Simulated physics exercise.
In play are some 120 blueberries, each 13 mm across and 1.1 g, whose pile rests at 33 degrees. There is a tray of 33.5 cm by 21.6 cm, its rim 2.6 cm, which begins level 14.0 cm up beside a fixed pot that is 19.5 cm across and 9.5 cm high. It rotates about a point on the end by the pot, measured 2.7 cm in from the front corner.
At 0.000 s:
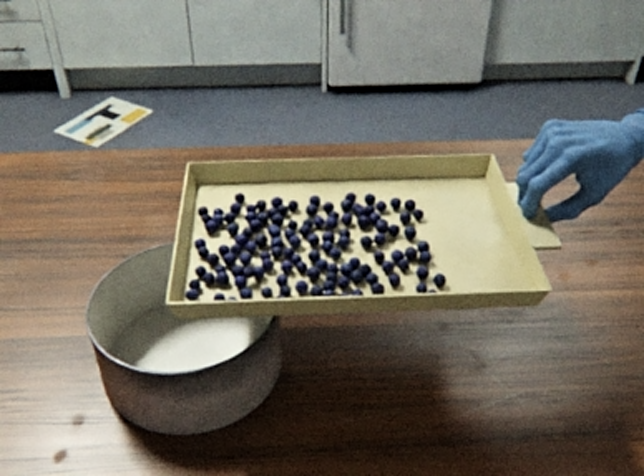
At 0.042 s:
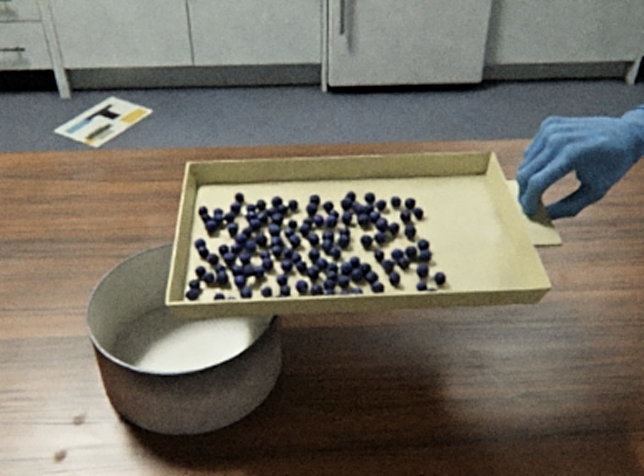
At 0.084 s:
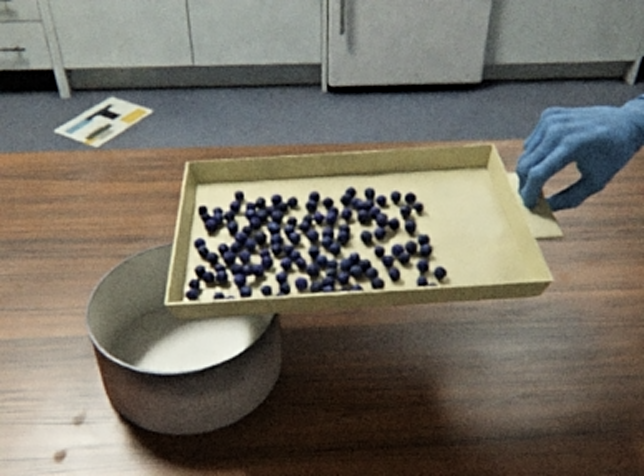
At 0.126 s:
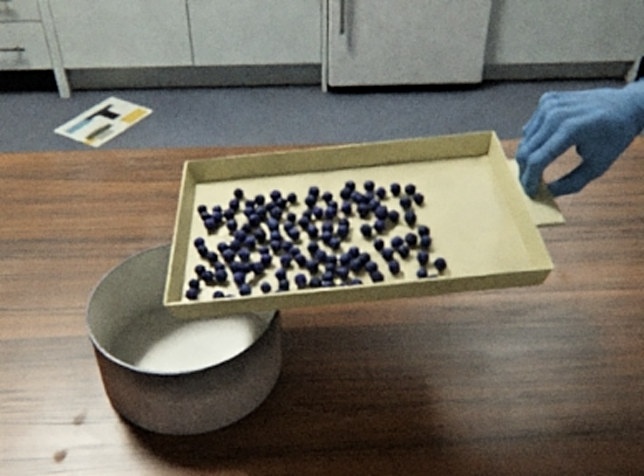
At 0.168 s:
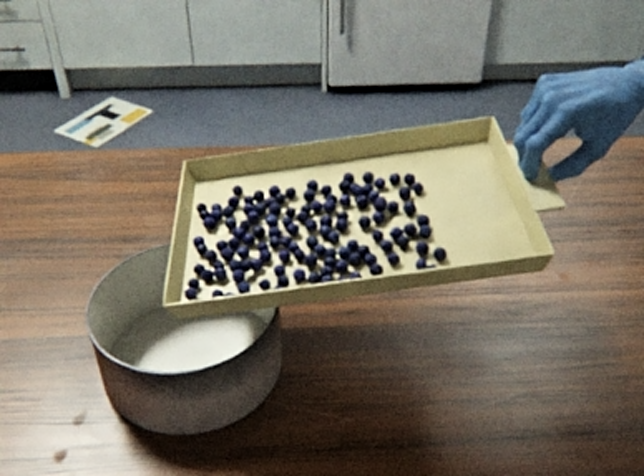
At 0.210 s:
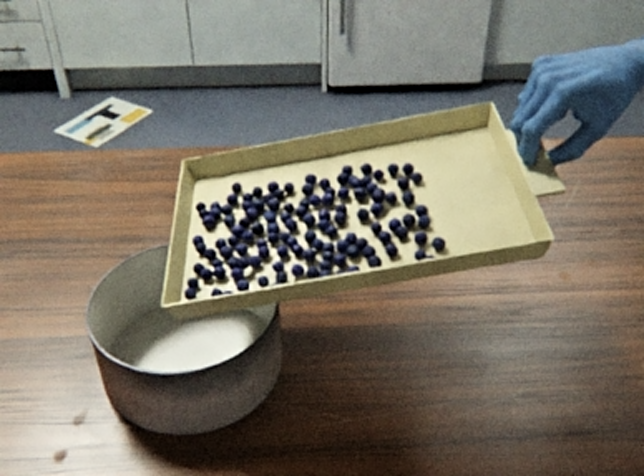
A shallow cream tray of dark blueberries starts nearly level, then tilts as a blue-gloved hand raises its right end, leaving the left end lowest above a round metal pot, while the berries stay spread across the tray.
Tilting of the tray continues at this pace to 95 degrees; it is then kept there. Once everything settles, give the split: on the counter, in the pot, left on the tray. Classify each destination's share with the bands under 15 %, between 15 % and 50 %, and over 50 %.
Counter: Between 15 % and 50 %; pot: Over 50 %; left on the tray: Under 15 %.
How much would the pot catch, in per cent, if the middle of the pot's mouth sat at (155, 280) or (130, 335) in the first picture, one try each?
First try around 70 %, second around 80 %.
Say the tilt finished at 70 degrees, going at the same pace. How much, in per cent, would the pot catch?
That would give about 0 per cent.
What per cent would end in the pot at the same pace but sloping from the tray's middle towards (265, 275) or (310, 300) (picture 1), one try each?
About 50 per cent on the first try and 20 per cent on the second.
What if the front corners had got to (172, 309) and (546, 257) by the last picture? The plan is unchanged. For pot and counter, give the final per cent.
Pot 20 % / counter 80 %.
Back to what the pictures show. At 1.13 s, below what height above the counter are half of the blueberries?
Some 20 cm.
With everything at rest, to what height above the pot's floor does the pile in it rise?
I'd put it at close to 3.5 centimetres.
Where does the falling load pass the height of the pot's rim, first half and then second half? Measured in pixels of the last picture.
(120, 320) or so first, later (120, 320).
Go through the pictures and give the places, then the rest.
The first frame shows tray tilt 0 degrees, front corners at (175, 298) and (541, 285); middle of the pieces at (314, 240); pot at (184, 300).
The second frame shows tray tilt 1 degrees, front corners at (175, 298) and (542, 282); middle of the pieces at (314, 239).
The third frame shows tray tilt 2 degrees, front corners at (174, 298) and (543, 275); middle of the pieces at (313, 236).
The fourth frame shows tray tilt 5 degrees, front corners at (173, 299) and (544, 263), lowest corner left front; middle of the pieces at (313, 231).
The fifth frame shows tray tilt 8 degrees, front corners at (171, 299) and (544, 249), lowest corner left front; middle of the pieces at (311, 226).
The sixth frame shows tray tilt 11 degrees, front corners at (170, 300) and (543, 234), lowest corner left front; middle of the pieces at (310, 220); pot at (184, 300). Its pace works out near 70 degrees a second.
After 0.76 s, tilt 51 degrees; the tray holds 100 %, the pot 0 %.
After 1.13 s, tilt 77 degrees; the tray holds 100 %, the pot 0 %.
Then, at 1.58 s, tilt 95 degrees; the tray holds 15 %, the pot 55 %.
By 2.5 s all is still; counter 25 %, pot 75 %, tray 0 %.
